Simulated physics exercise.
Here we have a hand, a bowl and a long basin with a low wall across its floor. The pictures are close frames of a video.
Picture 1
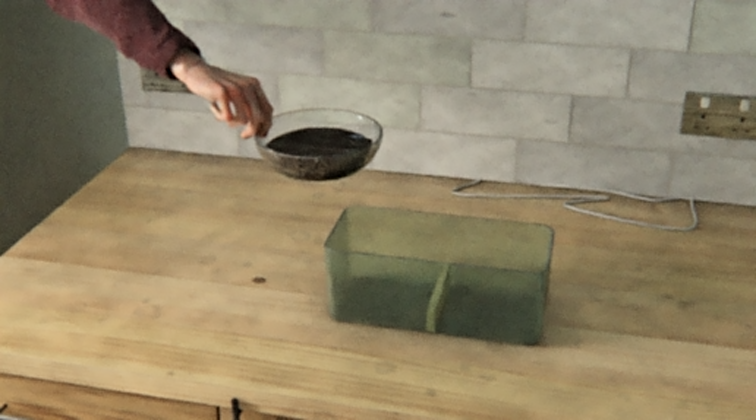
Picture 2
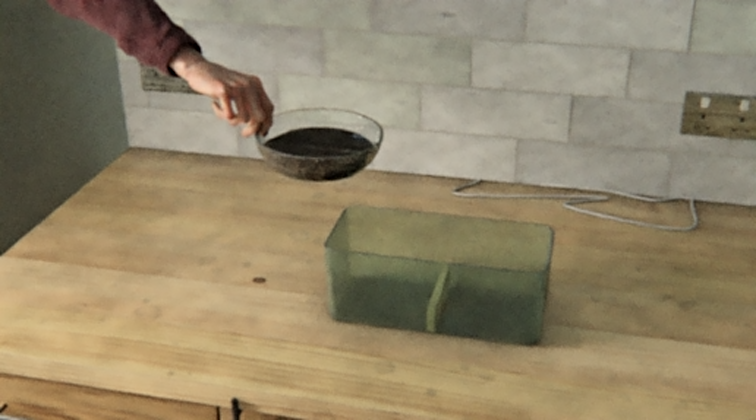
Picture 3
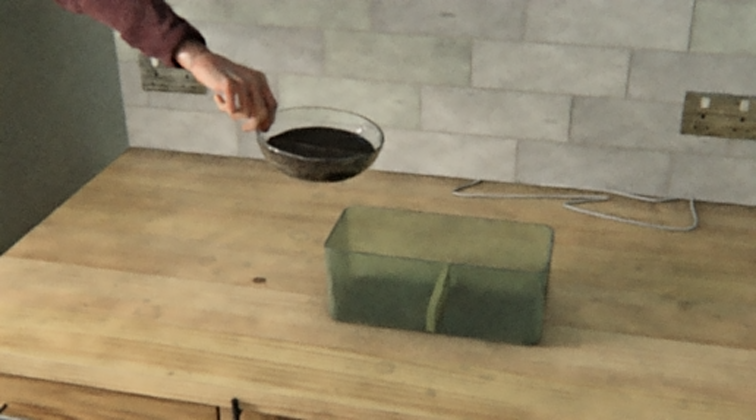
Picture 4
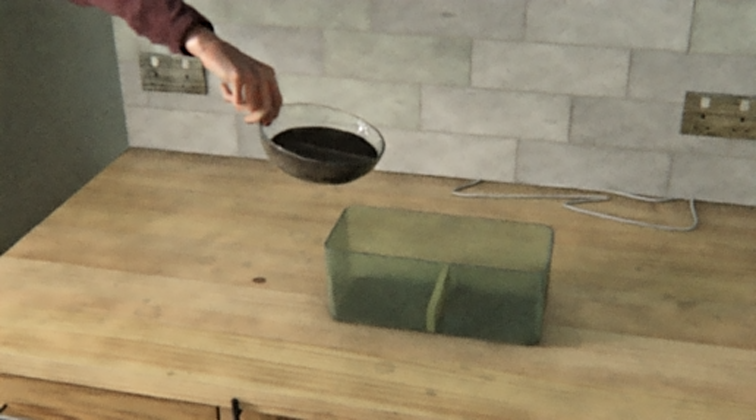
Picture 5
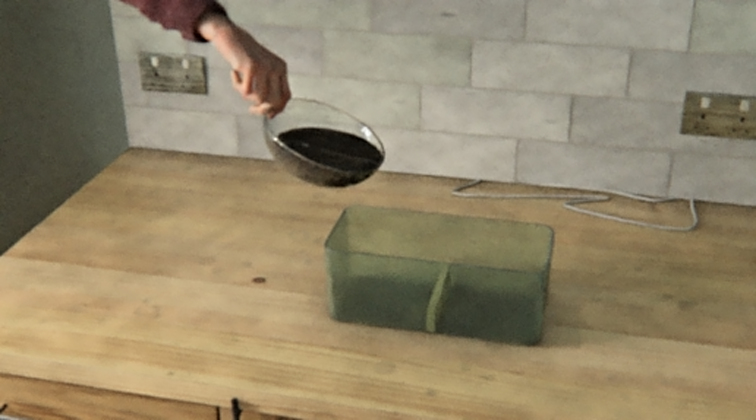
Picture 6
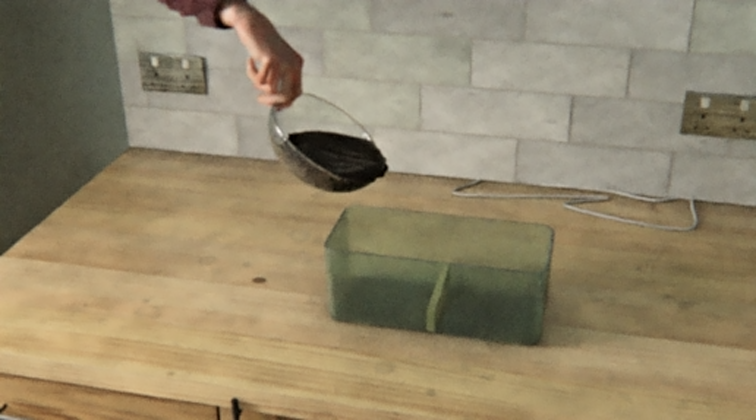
A hand in a maroon sleeve holds a clear glass bowl of dark coffee above a pale wooden worktop, seen from slightly above against grey-white wall tiles. Below and to the right sits a long, translucent green basin with a low yellow-green wall across its floor, a white cord behind it. The hand rises and moves right, tilting the bowl rightward until the dark contents reach its lower rim, while the camera stays still.
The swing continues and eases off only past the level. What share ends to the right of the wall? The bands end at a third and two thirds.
The share right of the wall is less than a third.
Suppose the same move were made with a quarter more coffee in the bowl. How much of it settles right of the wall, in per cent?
It comes to 10 per cent or so.
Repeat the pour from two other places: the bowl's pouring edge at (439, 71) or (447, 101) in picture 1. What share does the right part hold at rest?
First some 75, then 75 per cent.
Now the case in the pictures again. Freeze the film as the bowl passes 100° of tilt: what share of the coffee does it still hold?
It comes to 0 per cent or so.
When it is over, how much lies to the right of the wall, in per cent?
Roughly 10 in a hundred.
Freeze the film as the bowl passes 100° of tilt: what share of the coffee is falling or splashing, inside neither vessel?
Near 5 %.
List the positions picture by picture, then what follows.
In the first picture, it leans 0°; its right rim is at (380, 139); the coffee meets the walls at (267, 141) and (375, 151); the long basin's rim runs from (335, 227) to (551, 251); the wall's top is at (439, 286).
In the second picture, it leans 2°; its right rim is at (381, 140); the coffee meets the walls at (268, 140) and (375, 152).
In the third picture, it leans 6°; its right rim is at (382, 145); the coffee meets the walls at (269, 138) and (376, 154).
In the fourth picture, it leans 13°; its right rim is at (383, 153); the coffee meets the walls at (271, 136) and (378, 158).
In the fifth picture, it leans 23°; its right rim is at (382, 163); the coffee meets the walls at (276, 135) and (382, 160).
In the sixth picture, it leans 34°; its right rim is at (379, 174); the coffee meets the walls at (284, 138) and (372, 161); 5 per cent is over the edge.
A moment on, the bowl is tipped right over and 1 per cent is still to pour, 94 is left of the wall and 0 right of it.
Next, the bowl is tipped right over and 1 per cent is still to pour, 82 is left of the wall and 10 right of it.
Then the bowl is tipped right over and 0 per cent is still to pour, 83 is left of the wall and 12 right of it.
Later the bowl is tipped right over and 0 per cent is still to pour, 83 is left of the wall and 12 right of it.
At rest 83 per cent lies left of the wall, 12 right of it and 6 outside.
